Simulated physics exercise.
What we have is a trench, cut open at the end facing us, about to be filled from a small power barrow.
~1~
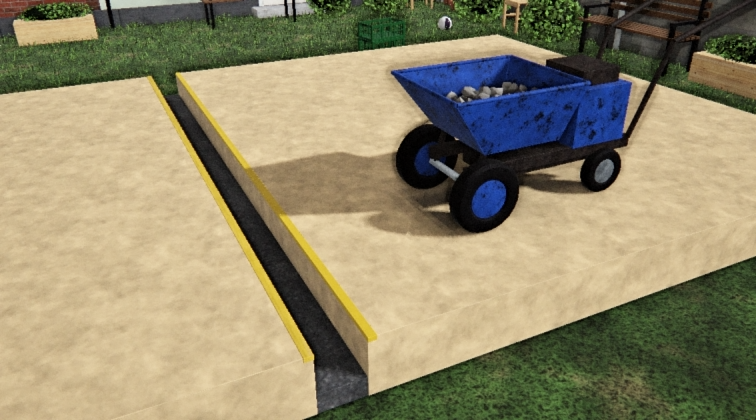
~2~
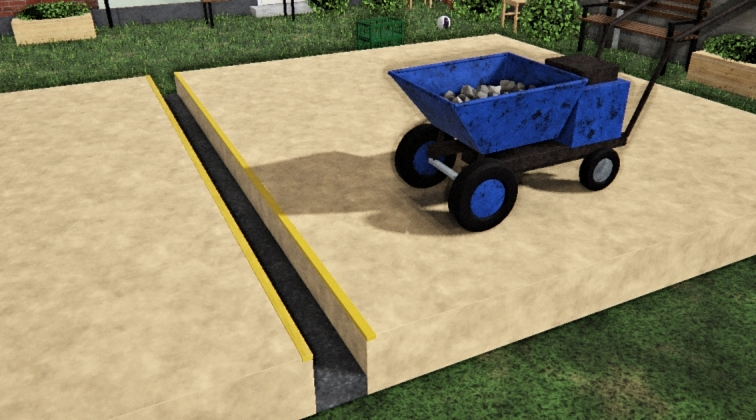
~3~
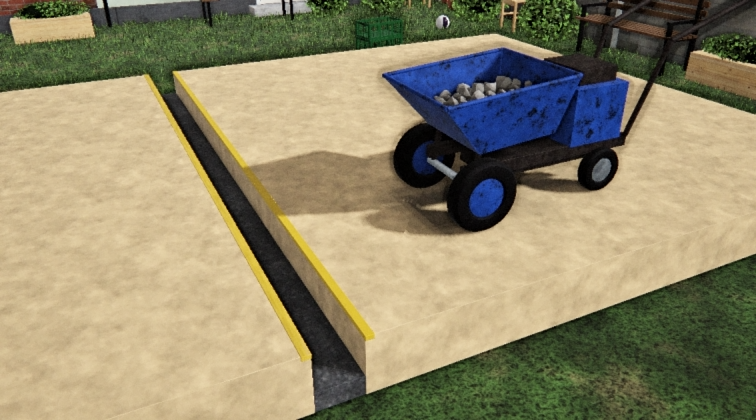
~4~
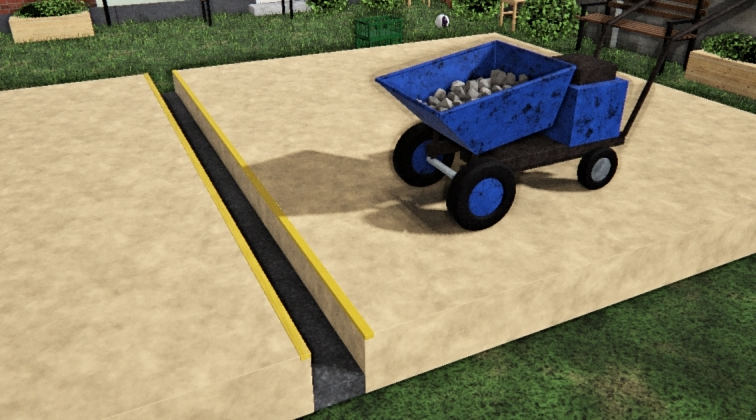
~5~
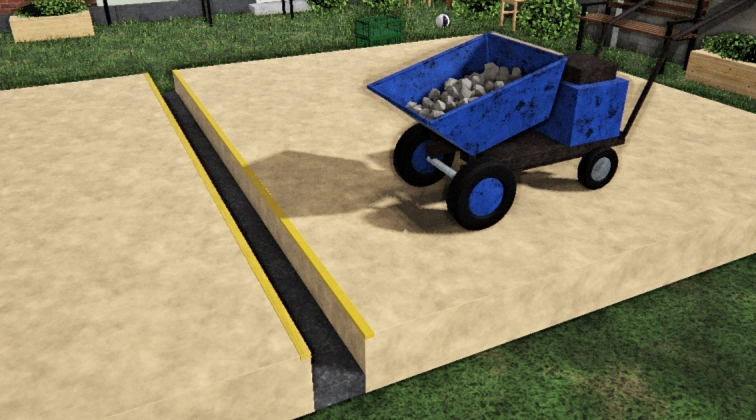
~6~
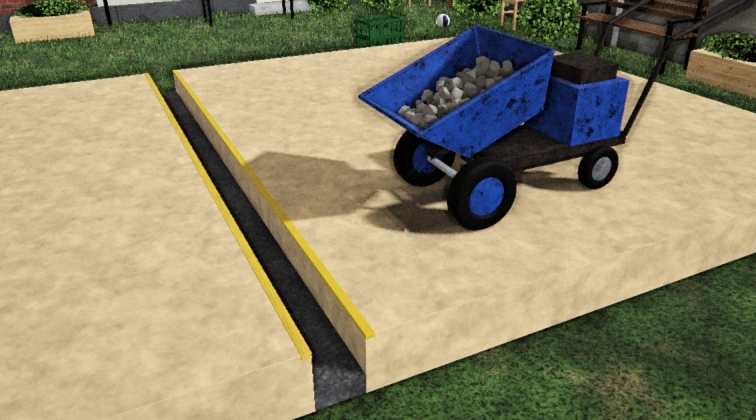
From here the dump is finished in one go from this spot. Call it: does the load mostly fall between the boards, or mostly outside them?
It mostly falls outside them.
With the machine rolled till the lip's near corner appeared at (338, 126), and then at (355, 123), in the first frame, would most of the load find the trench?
Trial 1 falls short of half, trial 2 falls short of half.
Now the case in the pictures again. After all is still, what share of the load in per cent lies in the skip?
It comes to 40 per cent or so.
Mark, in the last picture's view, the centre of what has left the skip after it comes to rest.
About pixel (325, 233).
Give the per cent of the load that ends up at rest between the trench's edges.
It works out at some 15 %.
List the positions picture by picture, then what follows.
The first picture shows lip of the skip near (457, 106), level; top of the load near (488, 105), broken stones; first edge of the trench near (344, 297); far edge near (284, 314), the trench under half as wide as the skip, and about as deep as wide.
The second picture shows lip of the skip near (454, 106), tipped barely; top of the load near (495, 98).
The third picture shows lip of the skip near (447, 109), tipped barely; top of the load near (491, 96).
The fourth picture shows lip of the skip near (439, 115), tipped a little; top of the load near (498, 91).
The fifth picture shows lip of the skip near (429, 124), tipped clearly; top of the load near (489, 85).
The sixth picture shows lip of the skip near (419, 135), tipped clearly; top of the load near (487, 86); first edge of the trench near (341, 295); far edge near (282, 312).
Shortly afterwards, skip tipped steeply; the whole lot in the skip.
Next, skip tipped right over; the bulk in the skip; near a quarter short of the trench.
Some moments later, skip tipped right over; near half in the skip; near half short of the trench; a little in or heaped over the trench.
In the end, skip tipped right over; near half in the skip; near a third short of the trench; near a quarter in or heaped over the trench; none at all beyond it.
